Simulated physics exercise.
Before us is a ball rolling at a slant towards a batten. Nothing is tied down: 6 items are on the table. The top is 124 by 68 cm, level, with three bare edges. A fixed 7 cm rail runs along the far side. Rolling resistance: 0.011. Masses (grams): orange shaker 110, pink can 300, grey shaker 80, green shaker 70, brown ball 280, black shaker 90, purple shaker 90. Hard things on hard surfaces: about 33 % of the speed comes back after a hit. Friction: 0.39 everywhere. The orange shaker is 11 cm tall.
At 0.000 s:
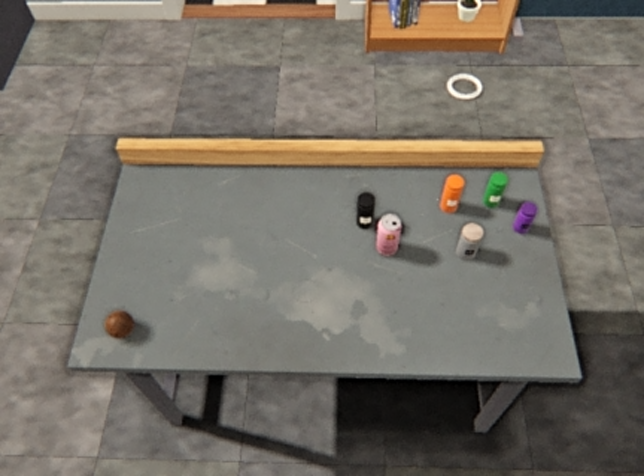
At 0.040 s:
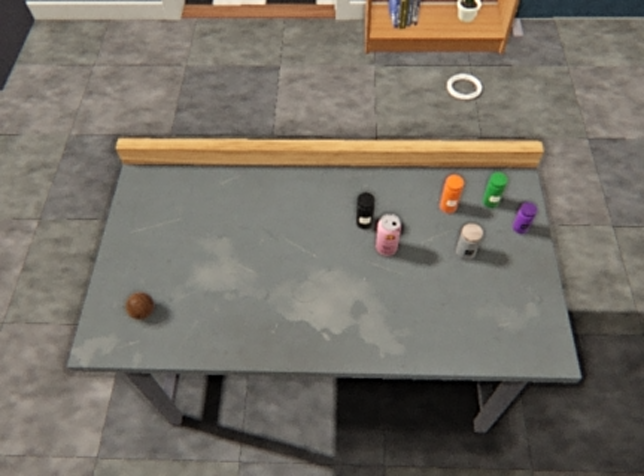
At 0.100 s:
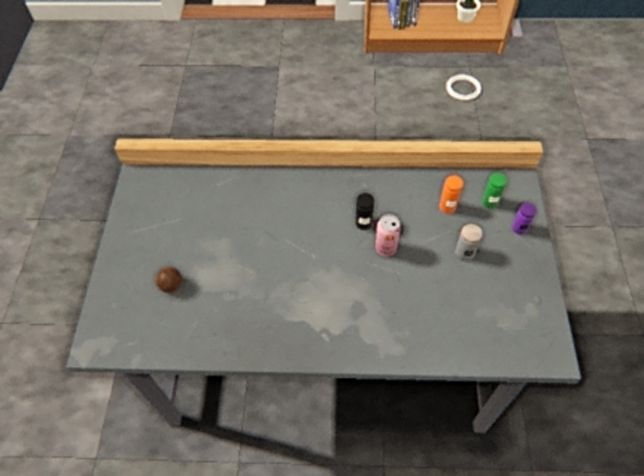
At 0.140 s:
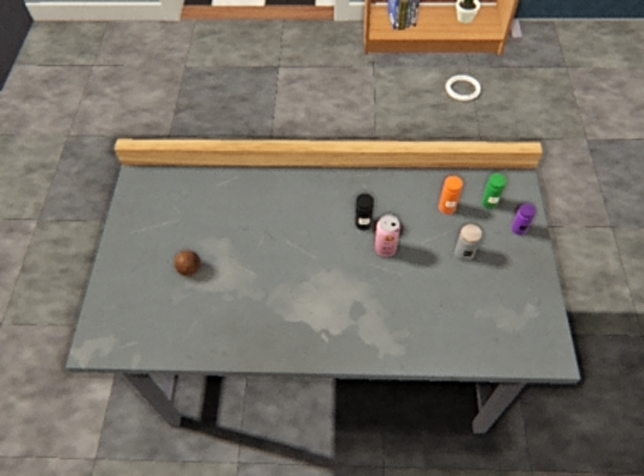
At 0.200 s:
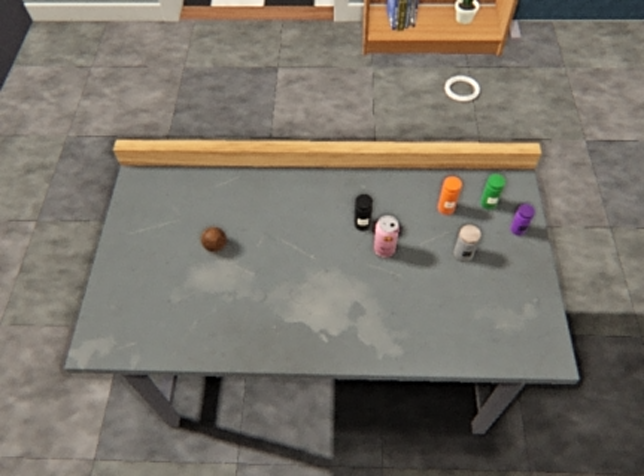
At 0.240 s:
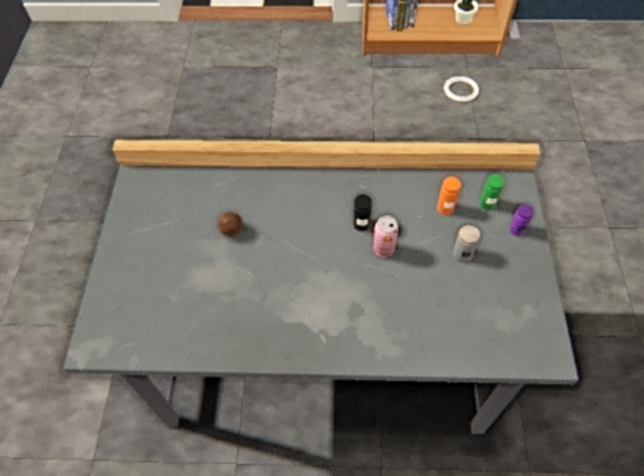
A brown ball rolled diagonally across the gray tabletop, moving from the lower left up and to the right, while the pink can and the colored shakers on the right side stayed still.
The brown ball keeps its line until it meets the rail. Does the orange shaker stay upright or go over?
The orange shaker falls over.
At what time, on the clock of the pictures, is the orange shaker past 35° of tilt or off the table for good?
At about 1.2 s.
After 0.74 s, brown ball near (387, 192).
After 1.34 s, brown ball near (477, 225); orange shaker on its side near (494, 218); purple shaker 6° off upright.
In the end (3.5 s), toppled on the table, orange shaker; the other 5 under 4 cm from the start. At the end, from the last picture's camera, orange shaker near (494, 221).
